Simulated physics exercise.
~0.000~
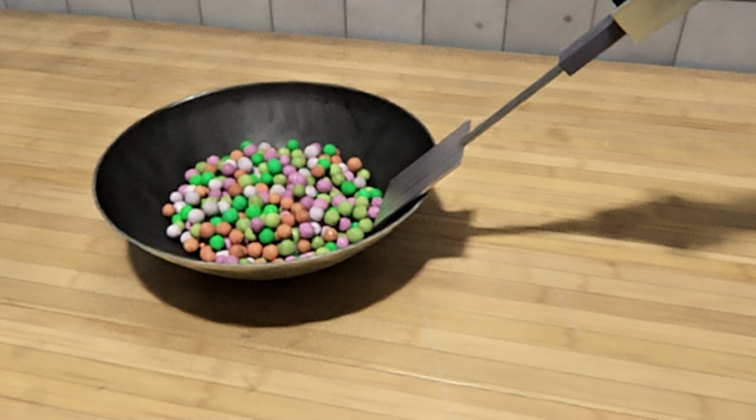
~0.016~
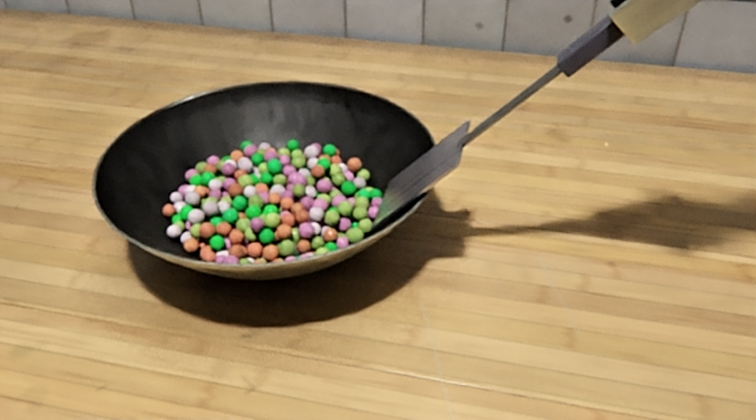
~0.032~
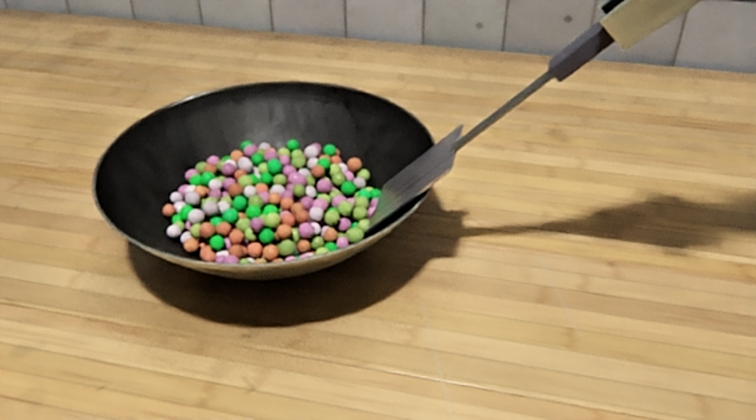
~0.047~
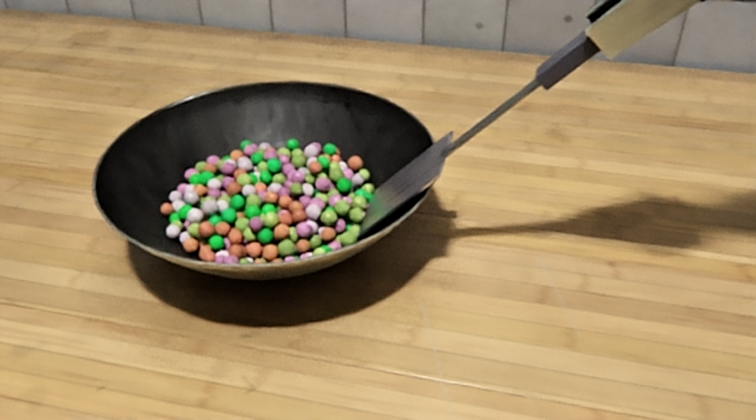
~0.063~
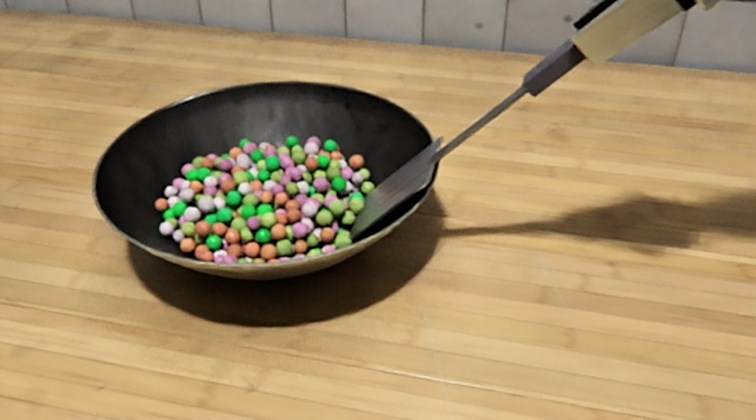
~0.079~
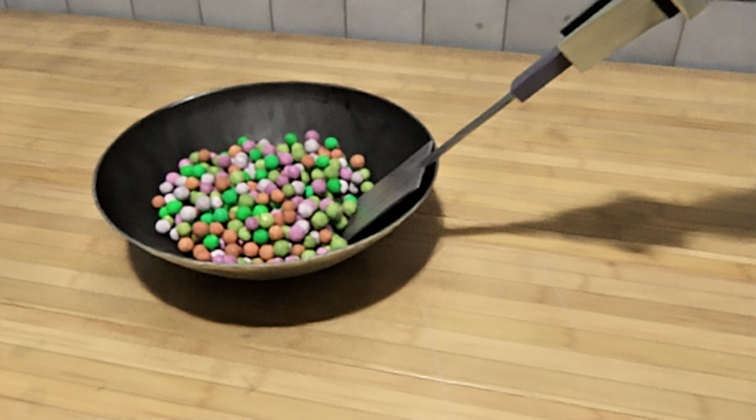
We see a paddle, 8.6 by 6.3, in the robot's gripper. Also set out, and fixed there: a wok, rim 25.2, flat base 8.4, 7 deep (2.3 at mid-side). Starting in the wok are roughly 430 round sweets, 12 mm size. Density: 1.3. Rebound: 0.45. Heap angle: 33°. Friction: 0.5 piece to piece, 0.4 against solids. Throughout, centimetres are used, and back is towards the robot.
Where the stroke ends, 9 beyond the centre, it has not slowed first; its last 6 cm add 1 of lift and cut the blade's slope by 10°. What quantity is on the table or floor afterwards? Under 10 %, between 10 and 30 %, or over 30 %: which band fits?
The band that fits is between 10 and 30 %.
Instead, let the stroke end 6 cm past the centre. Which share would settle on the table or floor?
Near 0 per cent.
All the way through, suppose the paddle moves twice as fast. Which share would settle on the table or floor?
The share on the table or floor would be about 40 percent.
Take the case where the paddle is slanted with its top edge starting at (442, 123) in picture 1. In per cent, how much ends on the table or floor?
20 percent or thereabouts.
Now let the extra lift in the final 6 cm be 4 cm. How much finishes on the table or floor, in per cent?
Roughly 20 per cent.
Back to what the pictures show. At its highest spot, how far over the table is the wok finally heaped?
Height at rest: Roughly 9.0 cm.
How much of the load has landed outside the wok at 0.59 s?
I'd say close to 10 in a hundred.
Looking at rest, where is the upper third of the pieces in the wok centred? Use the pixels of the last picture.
The centre sits close to (170, 163).
By 0.20 s, sloping 47°, highest piece 6 above the table; 433 in the wok.
By 0.33 s, sloping 43°, highest piece 9 above the table; 433 in the wok.
By 0.59 s, sloping 37°, highest piece 9 above the table; 370 in the wok, 53 on the table or floor, 10 on the blade or in flight.
By 1.64 s, sloping 37°, highest piece 8 above the table; 370 in the wok, 63 on the table or floor.
Final count, 370 in the wok, 63 on the table or floor. That is 15 % on the table or floor.
